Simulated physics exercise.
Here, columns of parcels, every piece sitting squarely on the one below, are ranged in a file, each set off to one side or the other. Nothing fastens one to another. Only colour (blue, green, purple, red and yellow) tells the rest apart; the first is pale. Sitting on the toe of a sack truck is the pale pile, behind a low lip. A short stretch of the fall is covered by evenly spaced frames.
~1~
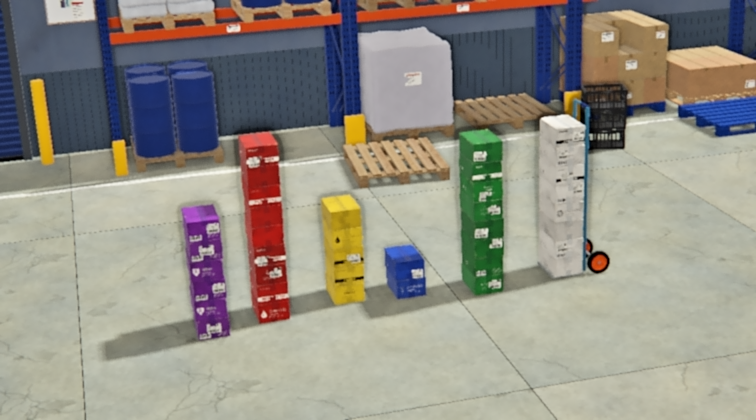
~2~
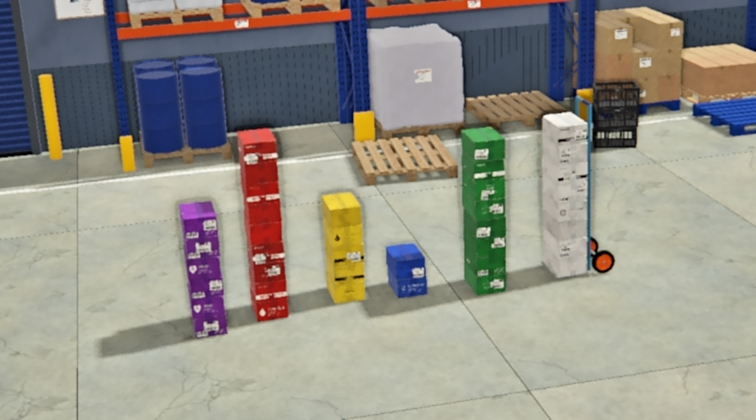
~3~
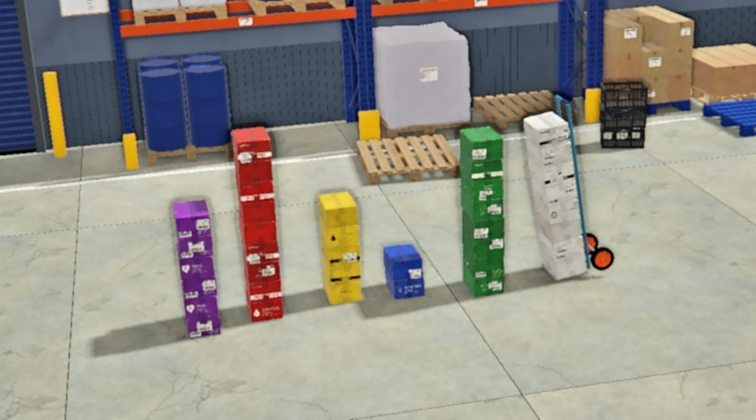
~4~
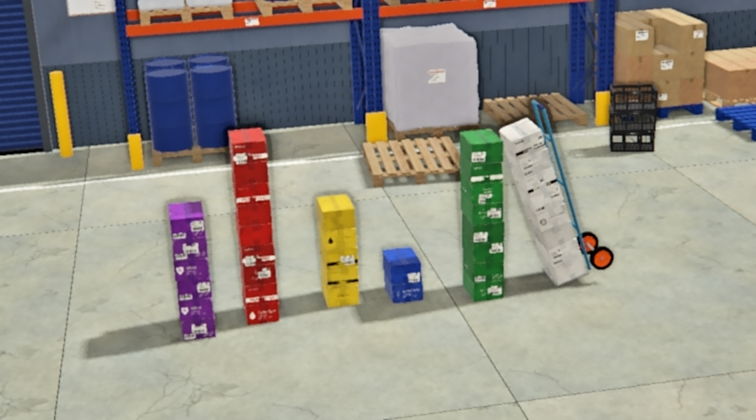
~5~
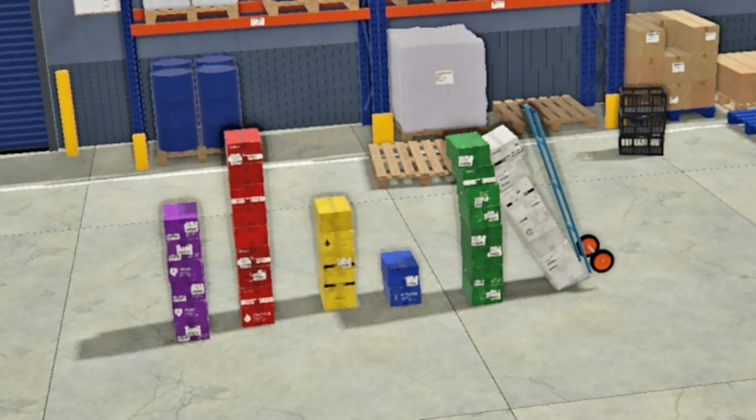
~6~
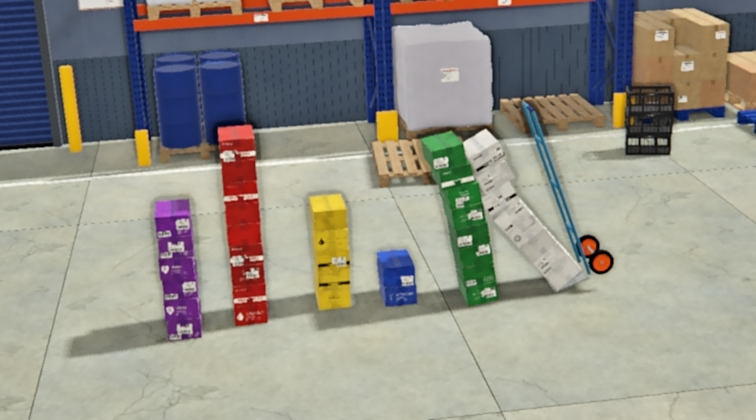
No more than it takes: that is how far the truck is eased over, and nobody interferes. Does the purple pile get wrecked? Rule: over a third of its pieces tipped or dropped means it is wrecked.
No, it survives.
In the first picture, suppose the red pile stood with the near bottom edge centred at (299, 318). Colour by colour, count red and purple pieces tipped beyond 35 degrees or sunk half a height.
By colour, the numbers are red 0 and purple 0.
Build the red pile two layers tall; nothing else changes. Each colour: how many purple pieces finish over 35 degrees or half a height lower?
Purple 0.
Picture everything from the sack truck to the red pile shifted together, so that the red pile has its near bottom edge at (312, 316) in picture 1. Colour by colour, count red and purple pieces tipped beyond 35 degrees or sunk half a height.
Pile by pile, red 0, purple 0.
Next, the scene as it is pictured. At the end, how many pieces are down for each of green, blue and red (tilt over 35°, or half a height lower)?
The counts are green 8, blue 0, red 0.
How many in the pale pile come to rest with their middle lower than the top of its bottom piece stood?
Count = 3.
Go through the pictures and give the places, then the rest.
In the first frame (we follow the side turned to the camera; the camera moves round a little), truck frame (587, 141) level; top purple parcel (204, 231); top green parcel (488, 152); no other piece has moved.
Truck frame (589, 139) rocked barely; top purple parcel (201, 228), in the second frame.
Truck frame (572, 138) rocked a little, top of the pale pile leaning a little; top purple parcel (194, 227); no other piece has moved, in the third frame.
Truck frame (553, 143) rocked clearly, top of the pale pile leaning clearly; top purple parcel (188, 229); no other piece has moved, in the fourth frame.
Truck frame (546, 146) rocked clearly, top of the pale pile leaning clearly; top purple parcel (182, 229); top green parcel (475, 157) displaced half its height; 3 stirred so far, in the fifth frame.
Truck frame (544, 145) rocked clearly, top of the pale pile leaning well over; top purple parcel (173, 227); top green parcel (450, 158) tipped a little; steepest lean, the parcel at (483, 294); 8 stirred so far, in the sixth frame.
Soon, 8 of the pale pile down; none of the 6 purple parcels down (2 of 30 in all colours); top purple parcel unmoved; top green parcel tipped well over, about its own height lower.
A while on, 8 of the pale pile down; none of the 6 purple parcels down (8 of 30 in all colours); top purple parcel unmoved; top green parcel tipped steeply, some five heights lower.
Finally, 8 of the pale pile down; none of the 6 purple parcels down (11 of 30 in all colours); top purple parcel unmoved; top yellow parcel upside down. Seen by the last camera, middles, top purple parcel near (173, 218), top yellow parcel near (211, 289).
